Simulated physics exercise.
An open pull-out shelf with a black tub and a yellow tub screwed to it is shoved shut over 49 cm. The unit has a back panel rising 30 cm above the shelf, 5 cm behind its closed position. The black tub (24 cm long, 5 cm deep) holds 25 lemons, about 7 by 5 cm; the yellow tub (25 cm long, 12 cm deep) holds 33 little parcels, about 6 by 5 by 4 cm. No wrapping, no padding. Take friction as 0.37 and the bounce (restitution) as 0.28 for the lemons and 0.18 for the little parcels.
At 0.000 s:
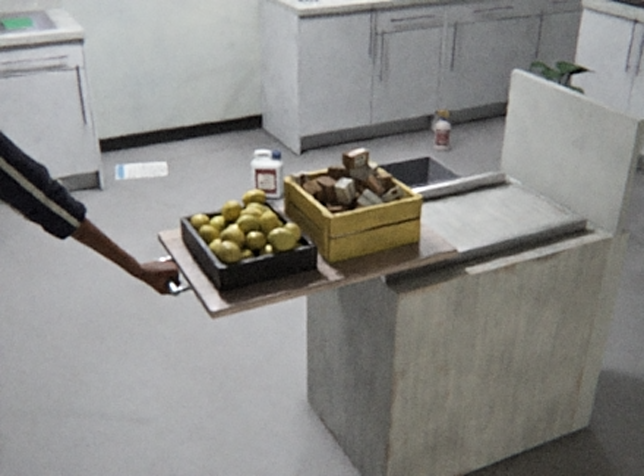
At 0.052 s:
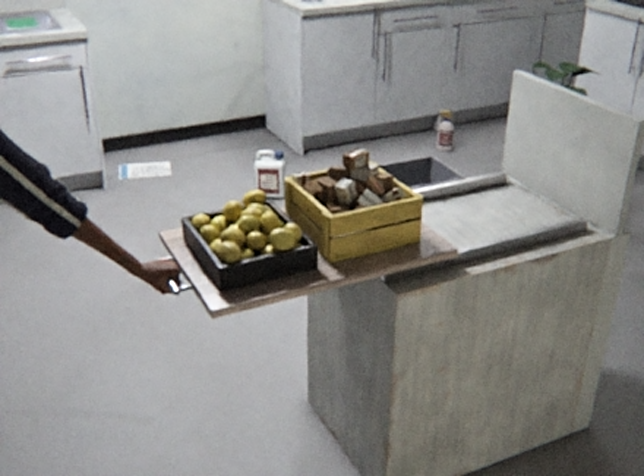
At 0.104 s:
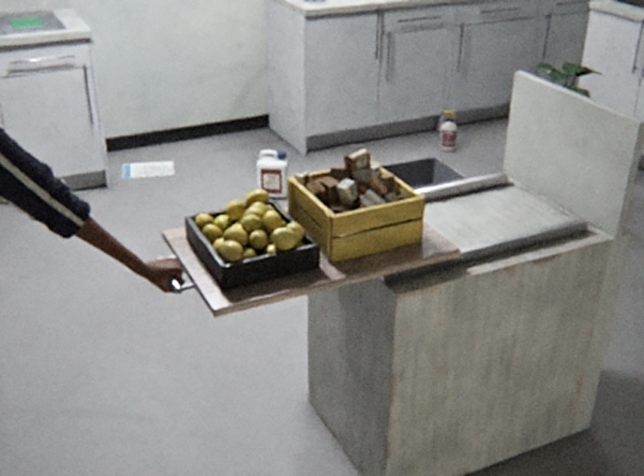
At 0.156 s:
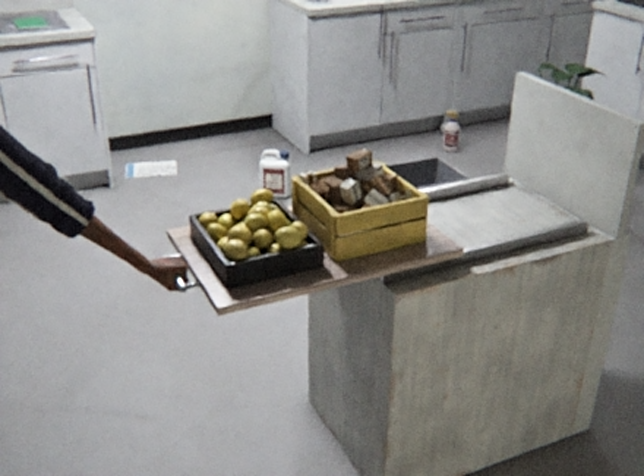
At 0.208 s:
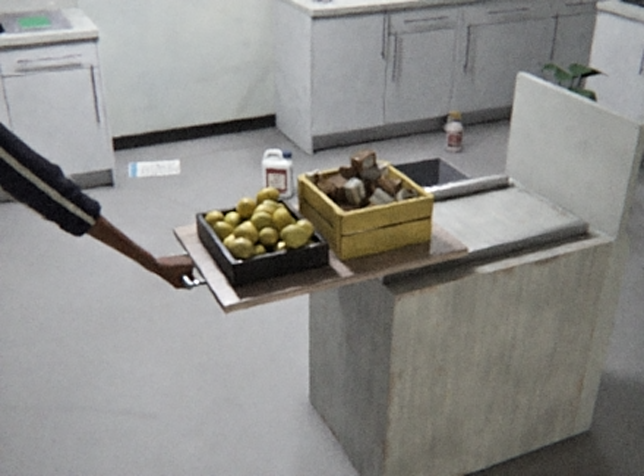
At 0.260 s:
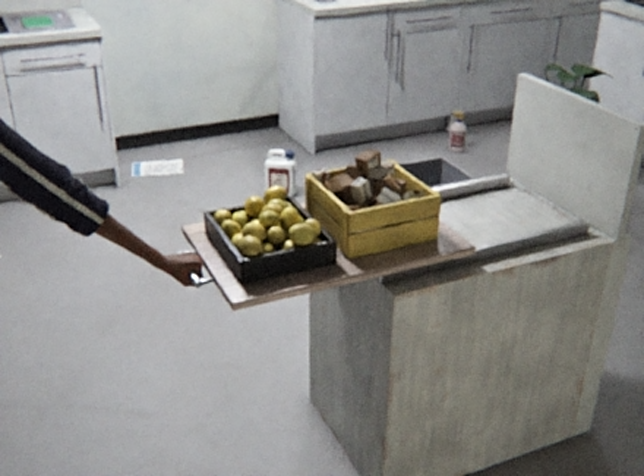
A black tub of lemons and a yellow tub of little parcels sat on an open pull-out shelf, and a hand on its handle slowly pushed it a short way to the right.
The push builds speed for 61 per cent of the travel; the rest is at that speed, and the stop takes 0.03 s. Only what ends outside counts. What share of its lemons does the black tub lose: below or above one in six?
It sheds under a sixth of them.
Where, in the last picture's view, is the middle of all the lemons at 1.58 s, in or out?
Around (418, 206).
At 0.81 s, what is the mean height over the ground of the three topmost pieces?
About 98 cm.
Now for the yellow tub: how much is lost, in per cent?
Lost: Yellow tub 5 per cent.
After 0.73 s, the runners reach their end.
After 0.81 s, the black tub has all 25 and the yellow tub has all 33.
After 0.93 s, the black tub is down by 2 of 25 and the yellow tub has all 33.
After 1.15 s, the black tub is down by 2 of 25 and the yellow tub is down by 1 of 33.
When it is over (at 1.58 s), the black tub is down by 2 of 25 and the yellow tub is down by 1 of 33. Asked share, 2 of 25, 8 per cent.
